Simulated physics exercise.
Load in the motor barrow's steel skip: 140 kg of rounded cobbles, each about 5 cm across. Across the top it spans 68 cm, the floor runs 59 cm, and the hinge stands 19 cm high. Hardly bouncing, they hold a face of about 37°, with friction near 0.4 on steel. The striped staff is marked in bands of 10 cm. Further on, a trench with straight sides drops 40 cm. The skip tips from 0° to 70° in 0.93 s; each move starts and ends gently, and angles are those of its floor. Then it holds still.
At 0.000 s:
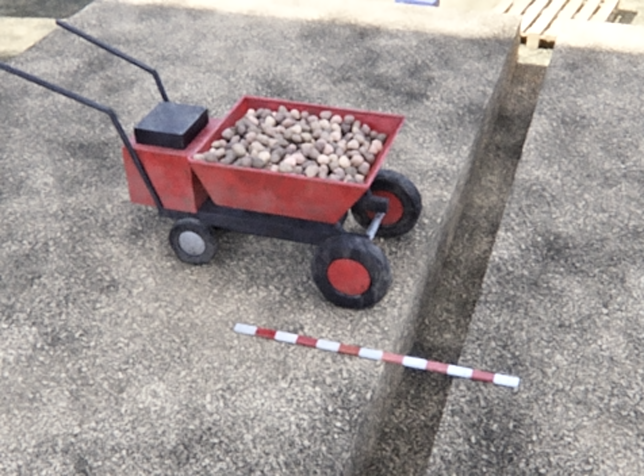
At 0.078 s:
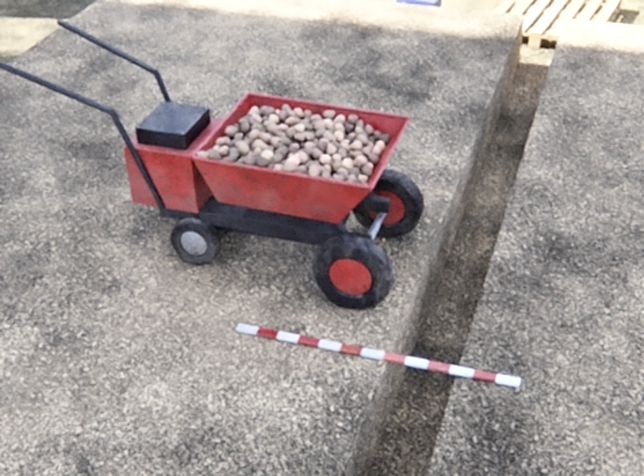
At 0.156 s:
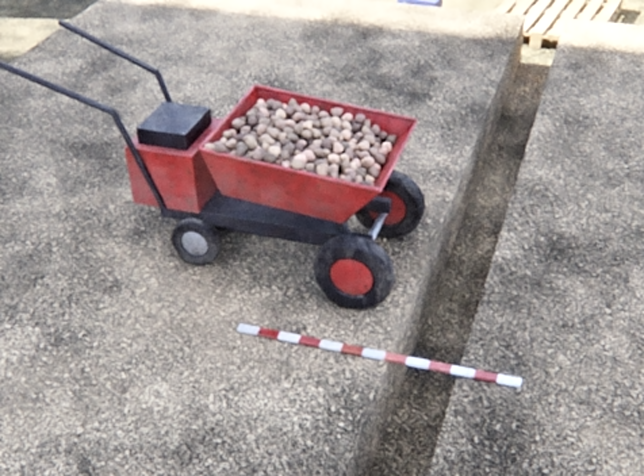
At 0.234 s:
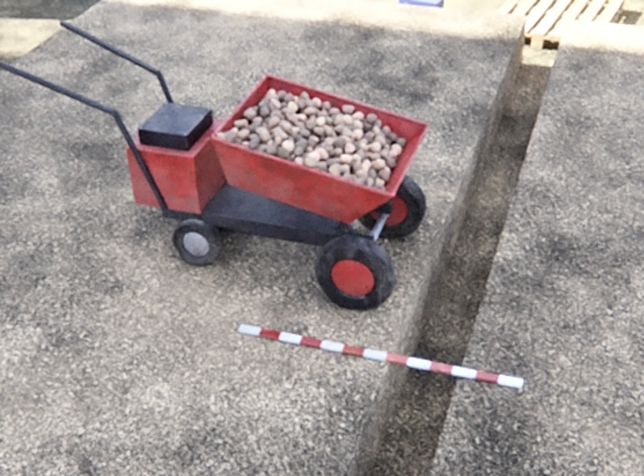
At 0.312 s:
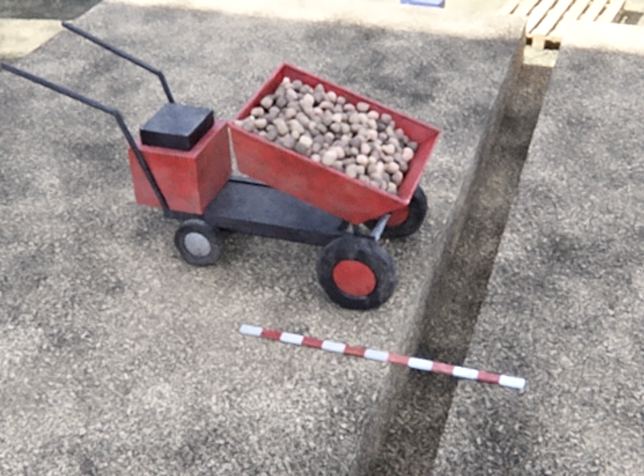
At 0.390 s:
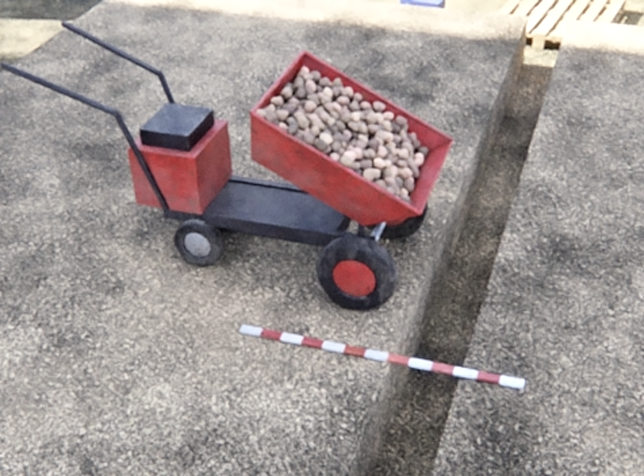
Beside a narrow trench, a red barrow's skip full of stones tilts steadily toward the right.
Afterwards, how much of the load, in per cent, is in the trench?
About 24 per cent.
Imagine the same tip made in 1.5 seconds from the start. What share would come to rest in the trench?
Then roughly 30 percent.
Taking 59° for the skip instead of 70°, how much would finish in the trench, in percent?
Near 20 per cent then.
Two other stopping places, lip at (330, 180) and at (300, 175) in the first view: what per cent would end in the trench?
From the first spot near 55, from the second near 85 per cent.
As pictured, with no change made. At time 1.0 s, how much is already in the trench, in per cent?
About 0%.
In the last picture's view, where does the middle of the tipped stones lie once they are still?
(537, 293).
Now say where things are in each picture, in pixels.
In the first picture, lip at (367, 187), floor tilted 0°, highest stones at (296, 134).
In the second picture, the skip is at 1°, its lip at (372, 188); the top of the load is at (284, 130); the stones move at 0.3 m/s on average.
In the third picture, lip at (380, 191), floor tilted 5°, highest stones at (276, 121); the stones move at 0.6 m/s on average.
In the fourth picture, the skip is at 11°, its lip at (392, 196); the top of the load is at (278, 110); the stones move at 0.8 m/s on average.
In the fifth picture, lip at (407, 204), floor tilted 18°, highest stones at (287, 98); the stones move at 1.0 m/s on average.
In the sixth picture, lip at (420, 214), floor tilted 27°, highest stones at (299, 87); the stones move at 1.1 m/s on average.
After 0.7 s the floor is at 59°; 100 % in the skip; the foremost stones are at (457, 232).
After 1.0 s the floor is at 70°; 60 % in the skip, 1 % in the trench, 39 % past the trench; the foremost stones are at (566, 307).
After 1.4 s the floor is at 70°; 24 % in the skip, 2 % in the trench, 74 % past the trench; the foremost stones are past the picture's edge.
After 3.3 s the floor is at 70°; 0 % in the skip, 24 % in the trench, 76 % past the trench; the foremost stones are past the picture's edge.
